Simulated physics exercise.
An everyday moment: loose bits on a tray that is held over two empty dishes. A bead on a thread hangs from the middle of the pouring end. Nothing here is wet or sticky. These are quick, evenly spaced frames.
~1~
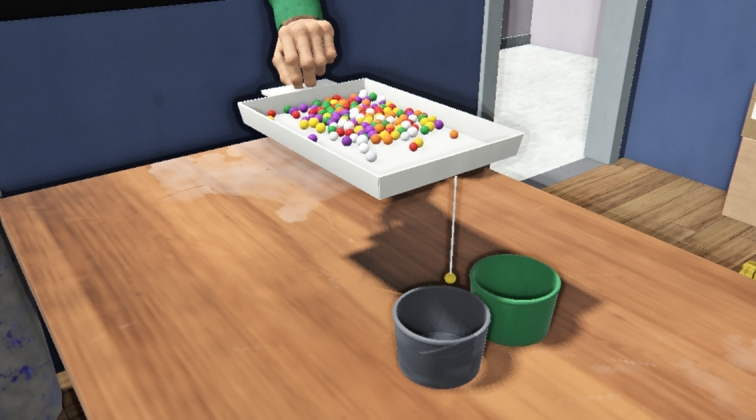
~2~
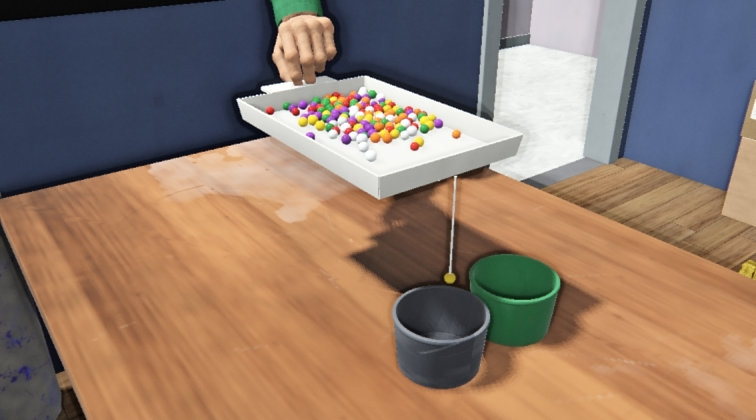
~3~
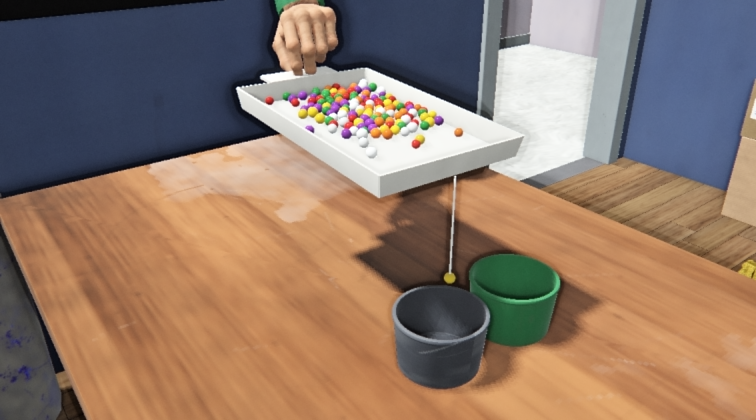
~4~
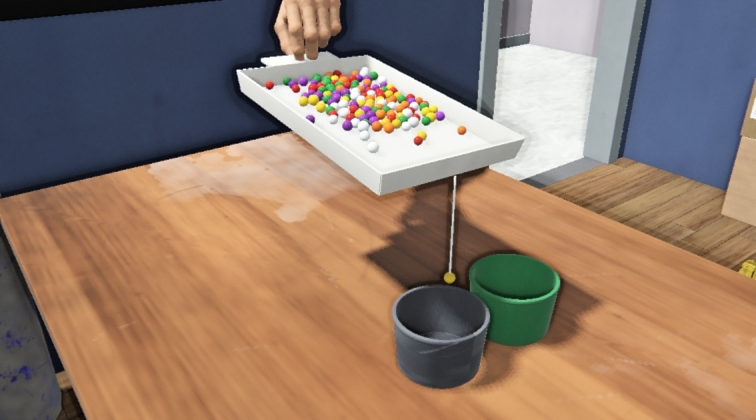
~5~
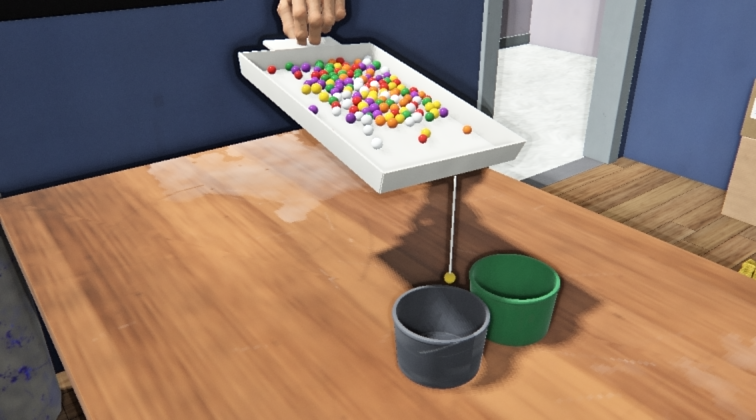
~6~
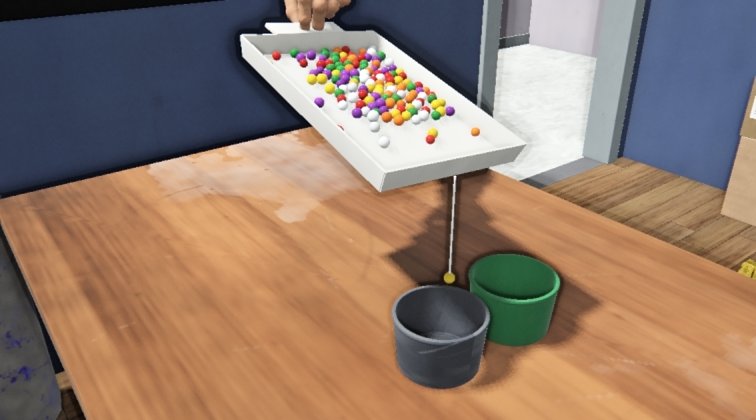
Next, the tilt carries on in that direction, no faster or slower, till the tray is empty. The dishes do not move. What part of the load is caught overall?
Caught overall: The larger part.
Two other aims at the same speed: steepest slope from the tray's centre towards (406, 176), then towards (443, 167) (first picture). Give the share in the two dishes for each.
Roughly 30 per cent, and 30 per cent.
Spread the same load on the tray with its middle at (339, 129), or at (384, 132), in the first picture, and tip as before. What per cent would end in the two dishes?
Near 70 % and 70 %.
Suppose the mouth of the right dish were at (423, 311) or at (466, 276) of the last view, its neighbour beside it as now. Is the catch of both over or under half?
In turn: The smaller part; not half.
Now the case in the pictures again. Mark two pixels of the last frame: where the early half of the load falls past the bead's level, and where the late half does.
First near (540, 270), later near (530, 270).
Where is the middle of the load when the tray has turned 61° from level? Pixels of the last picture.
At about (480, 137).
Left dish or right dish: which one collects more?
It is the right-hand dish.
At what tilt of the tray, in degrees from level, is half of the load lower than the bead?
Near 100 degrees.
Just after the last frame, tray tipped steeply; almost all on the tray; just a few in the right dish; about a tenth in the air.
A moment on, tray tipped right over; roughly a quarter on the tray; just a few in the left dish; roughly a third in the right dish; about a tenth outside both; roughly a quarter in the air.
Further on, tray tipped past a quarter turn; just a few in the left dish; roughly two thirds in the right dish; roughly a quarter outside both.
When it is over, tray tipped past a quarter turn; just a few in the left dish; roughly two thirds in the right dish; roughly a quarter outside both.
